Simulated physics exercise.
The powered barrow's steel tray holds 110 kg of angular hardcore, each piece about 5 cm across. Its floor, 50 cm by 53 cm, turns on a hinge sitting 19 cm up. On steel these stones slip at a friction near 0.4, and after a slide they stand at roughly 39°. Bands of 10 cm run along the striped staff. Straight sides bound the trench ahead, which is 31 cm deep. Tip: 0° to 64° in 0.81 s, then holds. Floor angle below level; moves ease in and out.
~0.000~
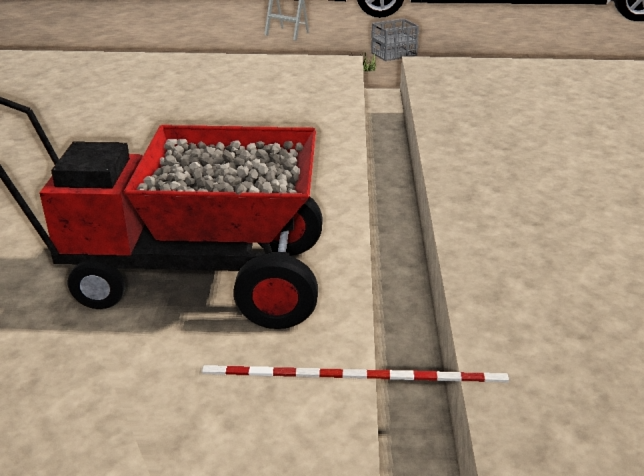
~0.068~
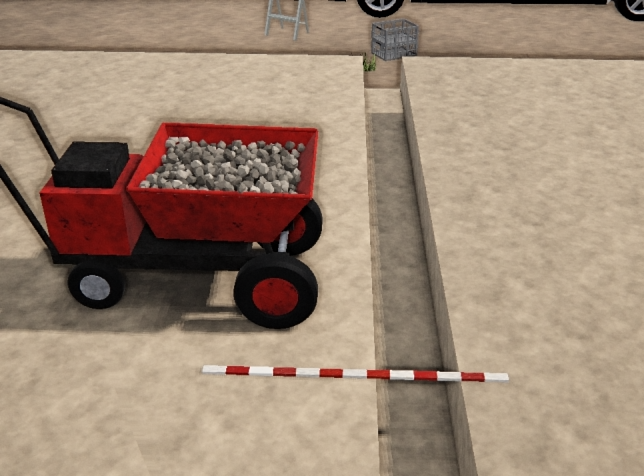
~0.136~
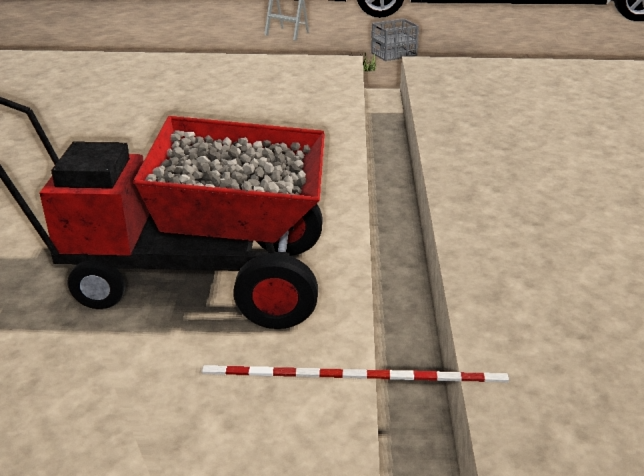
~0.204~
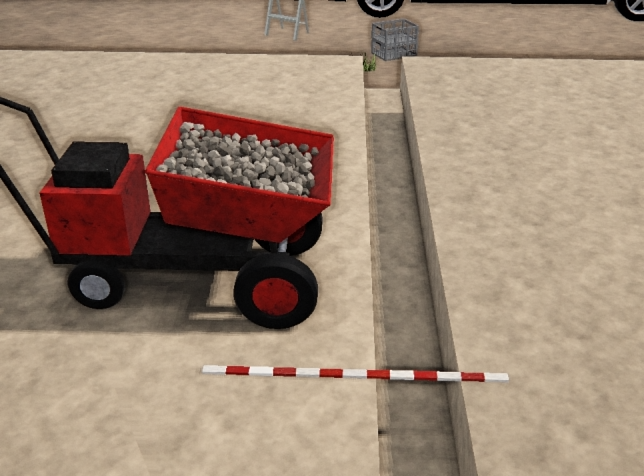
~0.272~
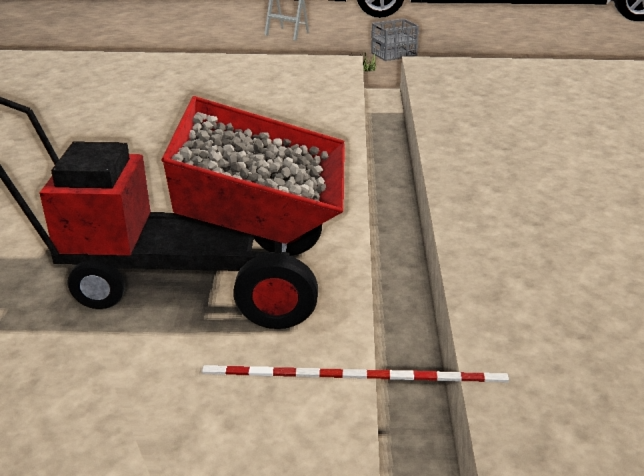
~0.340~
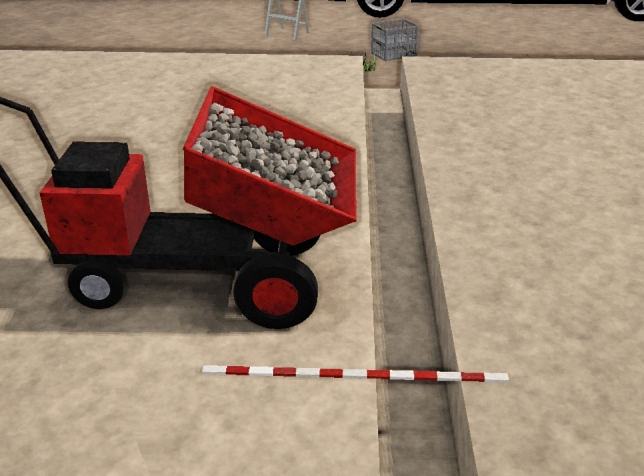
A red powered barrow with a black-topped engine box and a tray of grey stones stands at left on pale, sandy ground, seen from above and to one side. Ahead of it runs a narrow straight-sided trench, with a red-and-white striped staff across it and a grey crate, small ladder and dark vehicle beyond. The tray tilts steadily forward, its rear rising, while the barrow's wheels and the camera stay still.
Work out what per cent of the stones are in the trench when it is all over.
It comes to roughly 35 per cent.
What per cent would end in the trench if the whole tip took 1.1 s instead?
Roughly 35 per cent would.
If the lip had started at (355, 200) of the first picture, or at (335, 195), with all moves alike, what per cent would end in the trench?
That gives roughly 10 per cent and roughly 20 per cent.
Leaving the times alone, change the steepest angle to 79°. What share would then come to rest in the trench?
Expect roughly 85 per cent.
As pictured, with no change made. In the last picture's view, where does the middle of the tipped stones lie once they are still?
About (424, 334).
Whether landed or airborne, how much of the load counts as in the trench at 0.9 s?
Roughly 15 percent of the load.
After 0.6 s the floor is at 54°; 100 % in the tray; the foremost stones are at (375, 220).
After 0.9 s the floor is at 64°; 87 % in the tray, 13 % in the trench; the foremost stones are at (440, 287).
After 1.3 s the floor is at 64°; 62 % in the tray, 27 % in the trench, 11 % past the trench; the foremost stones are at (533, 295).
After 3.2 s the floor is at 64°; 54 % in the tray, 35 % in the trench, 11 % past the trench; the foremost stones are at (568, 300).
